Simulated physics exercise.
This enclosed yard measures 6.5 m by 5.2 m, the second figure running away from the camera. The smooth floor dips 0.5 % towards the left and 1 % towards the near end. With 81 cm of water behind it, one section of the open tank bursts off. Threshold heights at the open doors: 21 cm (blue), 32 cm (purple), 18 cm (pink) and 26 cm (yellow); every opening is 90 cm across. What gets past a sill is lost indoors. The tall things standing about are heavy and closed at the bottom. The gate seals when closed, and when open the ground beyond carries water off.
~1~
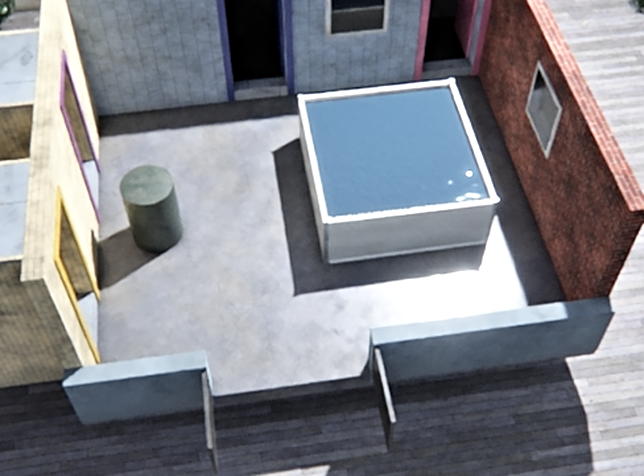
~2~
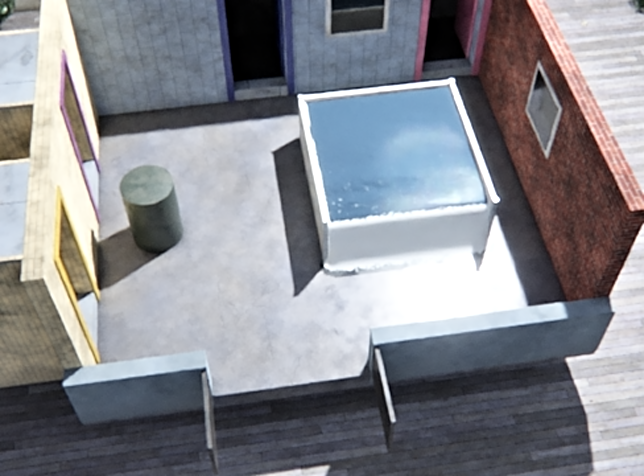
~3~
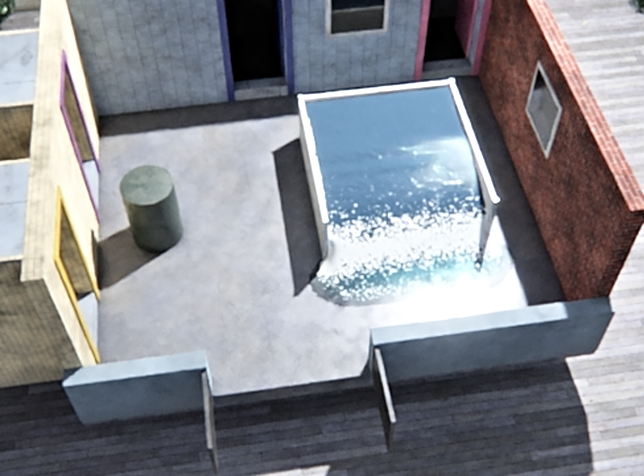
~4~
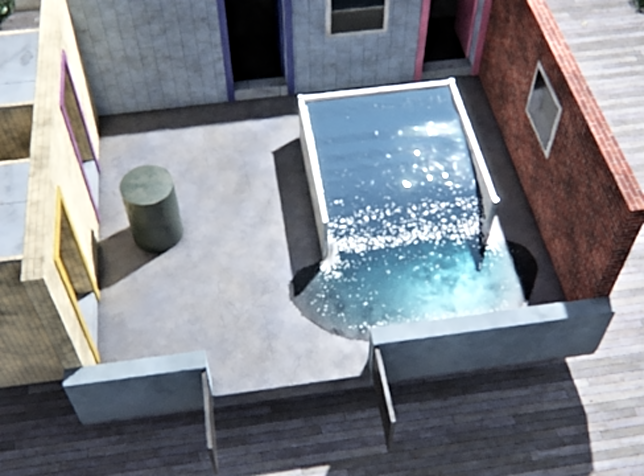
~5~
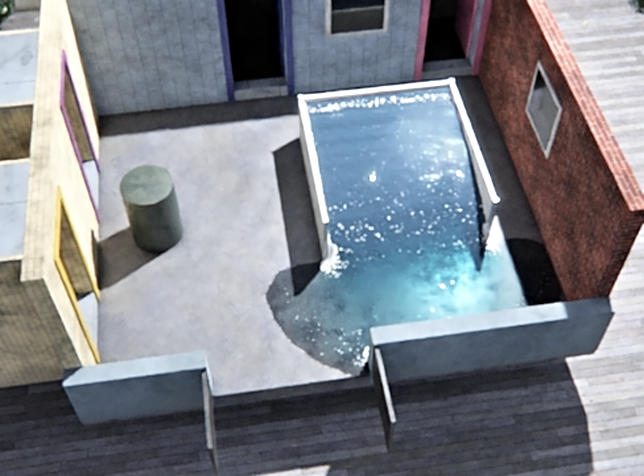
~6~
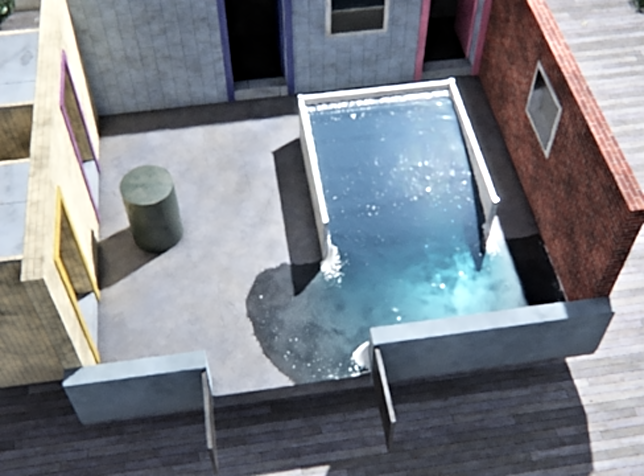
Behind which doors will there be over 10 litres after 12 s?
Door by door: At the blue door it keeps below the limit; at the purple door it stays under the limit; at the pink door it goes over the limit; at the yellow door it stays under the limit.
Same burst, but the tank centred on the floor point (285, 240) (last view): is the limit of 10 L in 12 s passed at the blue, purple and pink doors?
Then: Blue under, purple not over, pink under.
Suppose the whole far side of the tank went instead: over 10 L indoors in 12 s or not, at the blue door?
Against that limit: Blue past it.
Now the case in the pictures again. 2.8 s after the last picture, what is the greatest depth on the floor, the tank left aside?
About 52 cm.
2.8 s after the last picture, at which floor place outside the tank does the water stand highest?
Near (476, 75).
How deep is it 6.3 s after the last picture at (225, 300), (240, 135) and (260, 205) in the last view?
In that order: 6, 3 and 2 cm.
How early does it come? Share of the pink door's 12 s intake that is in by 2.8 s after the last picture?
Some 30 per cent by then.
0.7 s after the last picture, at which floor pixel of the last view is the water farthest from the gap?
Near (194, 382).
Then, 0.7 s after the last picture water covers 25 % of the floor and is deepest (67 cm) near (575, 329); blue door not reached, purple door not reached, pink door not reached, yellow door not reached.
Then, 1.5 s after the last picture water covers 35 % of the floor and is deepest (61 cm) near (562, 331); blue door not reached, purple door not reached, pink door not reached, yellow door not reached.
Then, 2.8 s after the last picture water covers 60 % of the floor and is deepest (52 cm) near (476, 75); blue door not reached, purple door not reached, pink door 39 cm at the sill, 80 L in, yellow door 23 cm at the sill, 1 L in.
Then, 6.3 s after the last picture water covers 90 % of the floor and is deepest (24 cm) near (99, 132); blue door 7 cm at the sill, 0 L in, purple door 7 cm at the sill, 0 L in, pink door 12 cm at the sill, 259 L in, yellow door 15 cm at the sill, 1 L in.
Then, 11.3 s after the last picture water covers 100 % of the floor and is deepest (14 cm) near (382, 356); blue door 8 cm at the sill, 0 L in, purple door 7 cm at the sill, 0 L in, pink door 4 cm at the sill, 259 L in, yellow door 12 cm at the sill, 1 L in.
